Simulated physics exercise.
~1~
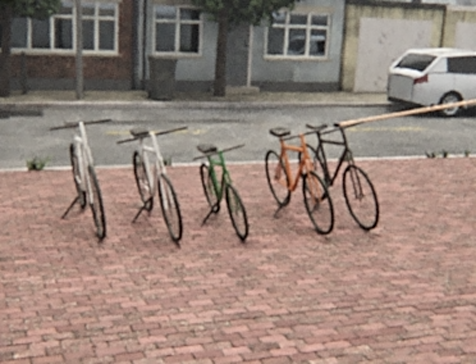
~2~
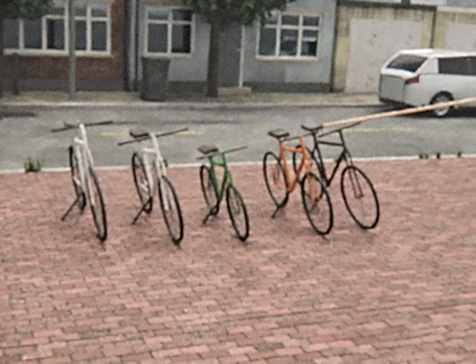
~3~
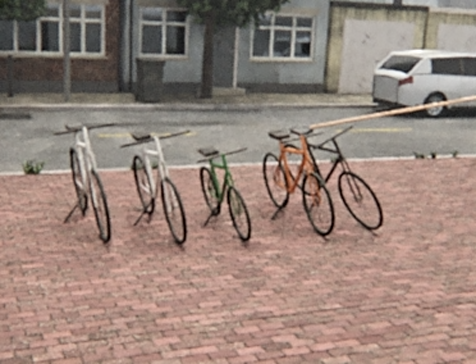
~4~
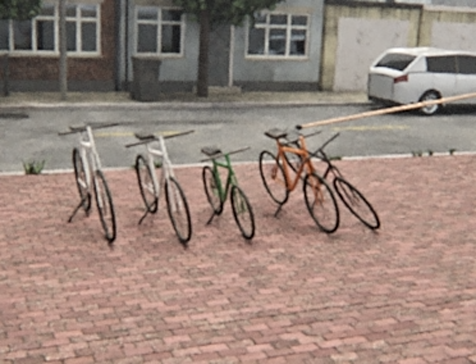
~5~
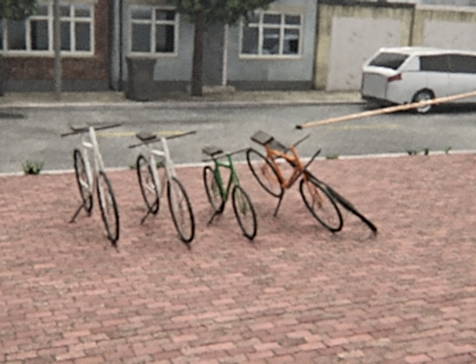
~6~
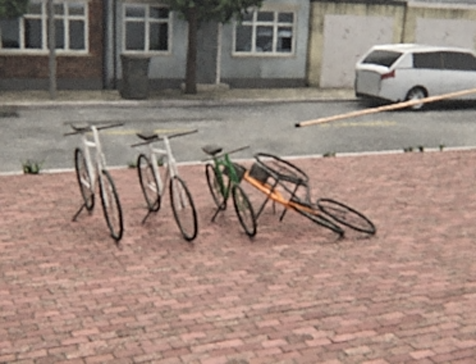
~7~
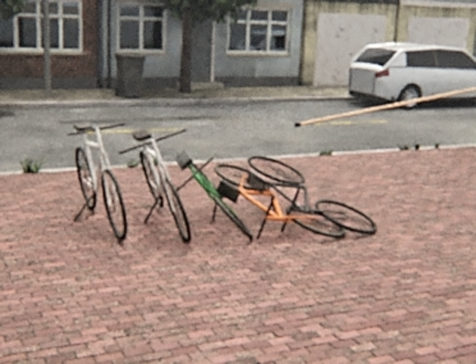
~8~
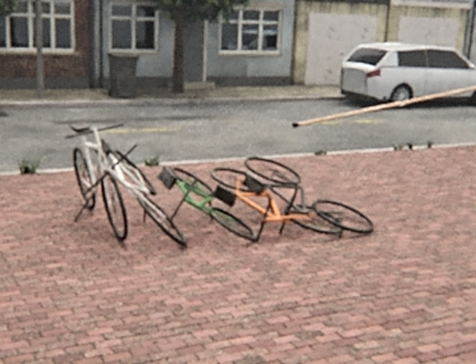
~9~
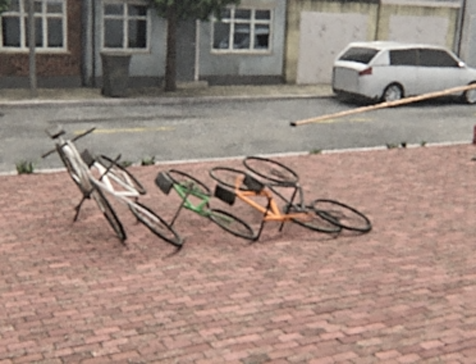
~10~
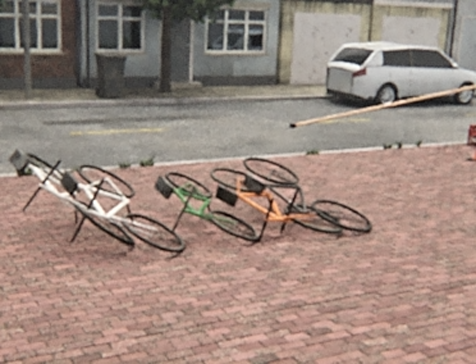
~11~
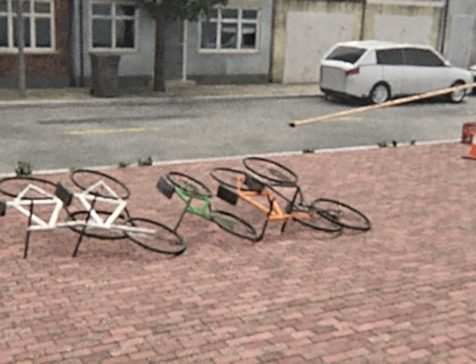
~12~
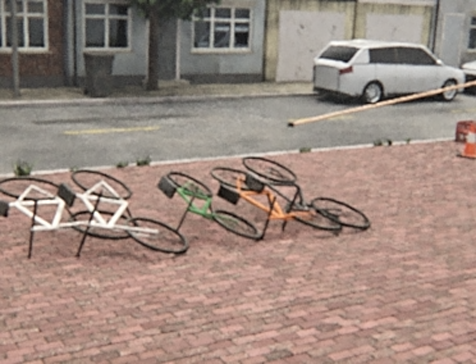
On a red brick pavement beside a grey street, seen from slightly above by a slowly drifting view, five bicycles stand in a row, two white at the left, then green, orange and black. House fronts and a white car lie beyond. A long pale pole reaches in from the right, and the black bicycle tips left into the orange one. The orange bicycle topples against the green, which falls onto the nearest white one. That one knocks over the last white bicycle, and all five end toppled in an overlapping row, lying still.
